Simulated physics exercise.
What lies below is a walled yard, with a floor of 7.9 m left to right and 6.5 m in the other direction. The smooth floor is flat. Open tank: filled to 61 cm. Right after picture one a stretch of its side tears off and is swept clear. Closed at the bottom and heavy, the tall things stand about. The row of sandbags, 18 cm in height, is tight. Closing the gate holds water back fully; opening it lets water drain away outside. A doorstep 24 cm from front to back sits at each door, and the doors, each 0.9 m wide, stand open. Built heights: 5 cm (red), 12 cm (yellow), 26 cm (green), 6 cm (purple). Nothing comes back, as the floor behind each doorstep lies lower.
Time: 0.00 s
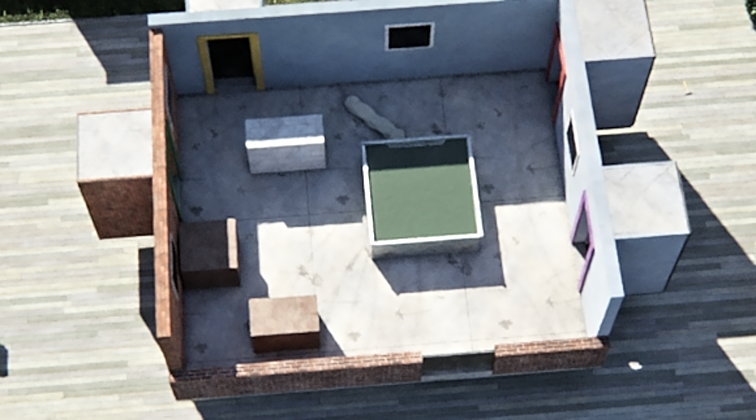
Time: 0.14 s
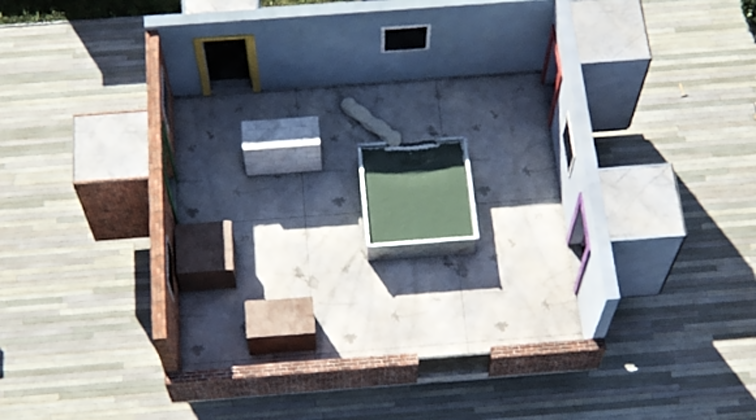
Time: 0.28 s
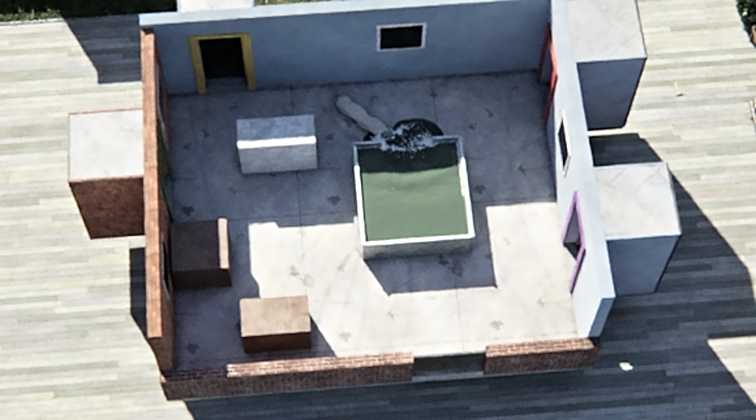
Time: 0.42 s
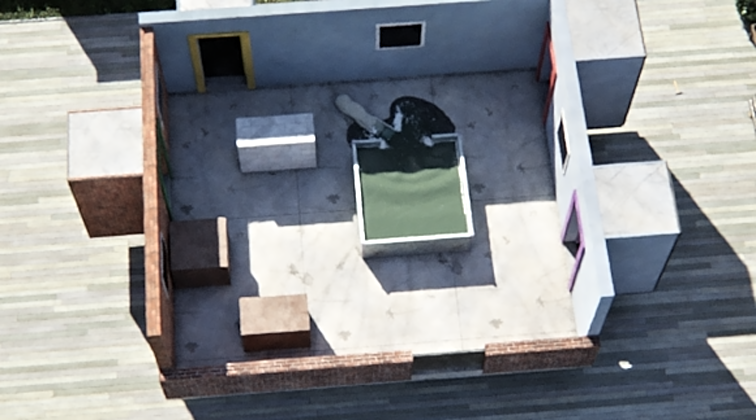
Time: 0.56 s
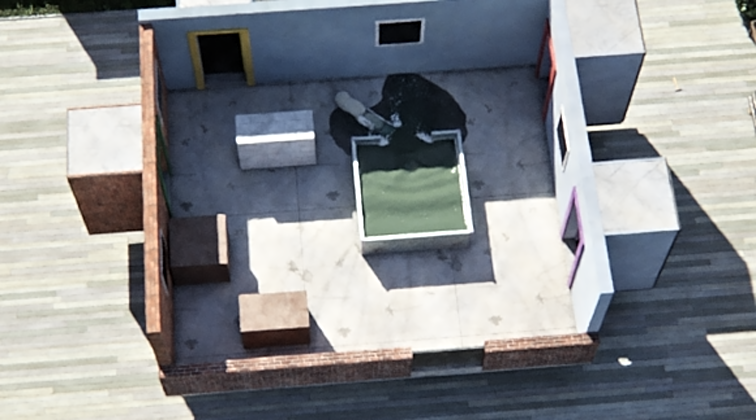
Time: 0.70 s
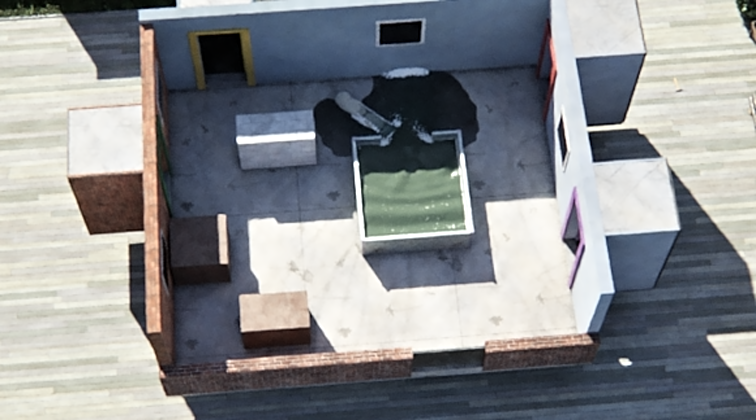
A walled yard with a pale, smooth floor, set on grey planking, is seen from high above at a steep angle. An open tank of green water stands right of centre, with a pale row of sandbags behind it, a white block to the left, two brown blocks lower left, and a yellow-framed door at the back. The view shifts slightly, then steadies, as water bursts from the tank's far side and spreads darkly around the sandbags toward the back wall.
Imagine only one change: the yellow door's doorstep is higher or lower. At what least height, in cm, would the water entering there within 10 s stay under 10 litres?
At about 7.5 cm.
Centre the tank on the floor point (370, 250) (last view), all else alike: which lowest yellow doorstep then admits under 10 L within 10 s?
Then roughly 9.5 cm.
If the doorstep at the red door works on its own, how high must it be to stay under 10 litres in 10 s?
The red door needs around 24 cm.
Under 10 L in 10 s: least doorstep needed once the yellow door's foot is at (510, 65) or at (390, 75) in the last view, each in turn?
You'd want roughly 21 cm there first, then roughly 30 cm.
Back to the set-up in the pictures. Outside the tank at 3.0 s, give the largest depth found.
30 cm.
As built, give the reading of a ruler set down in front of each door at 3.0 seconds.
At the red door the depth is 21 cm, at yellow 10 cm, at green 0 cm and at purple 0 cm.
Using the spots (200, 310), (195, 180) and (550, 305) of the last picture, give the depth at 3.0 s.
Ordered as asked: 0, 0, 0 cm.
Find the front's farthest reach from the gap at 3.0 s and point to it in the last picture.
(168, 90).
After 1.4 s water covers 20 % of the floor, deepest (43 cm) near (395, 141); it has not reached the yellow door.
After 3.0 s water covers 30 % of the floor, deepest (30 cm) near (530, 65); 10 cm at the yellow door, 0 litres in over its 12 cm doorstep.
After 10.0 s water covers 85 % of the floor, deepest (12 cm) near (531, 72); 6 cm at the yellow door, 0 litres in over its 12 cm doorstep.
At the yellow door as built, the water arrived by 2.0 s and peaked near 11 cm at 2.4 s.
Run again over the same 10 s with other heights there, 16 litres in over 6.5 cm, 3 litres over 9 cm. The limit of 10 litres is kept from about 7.5 cm up.
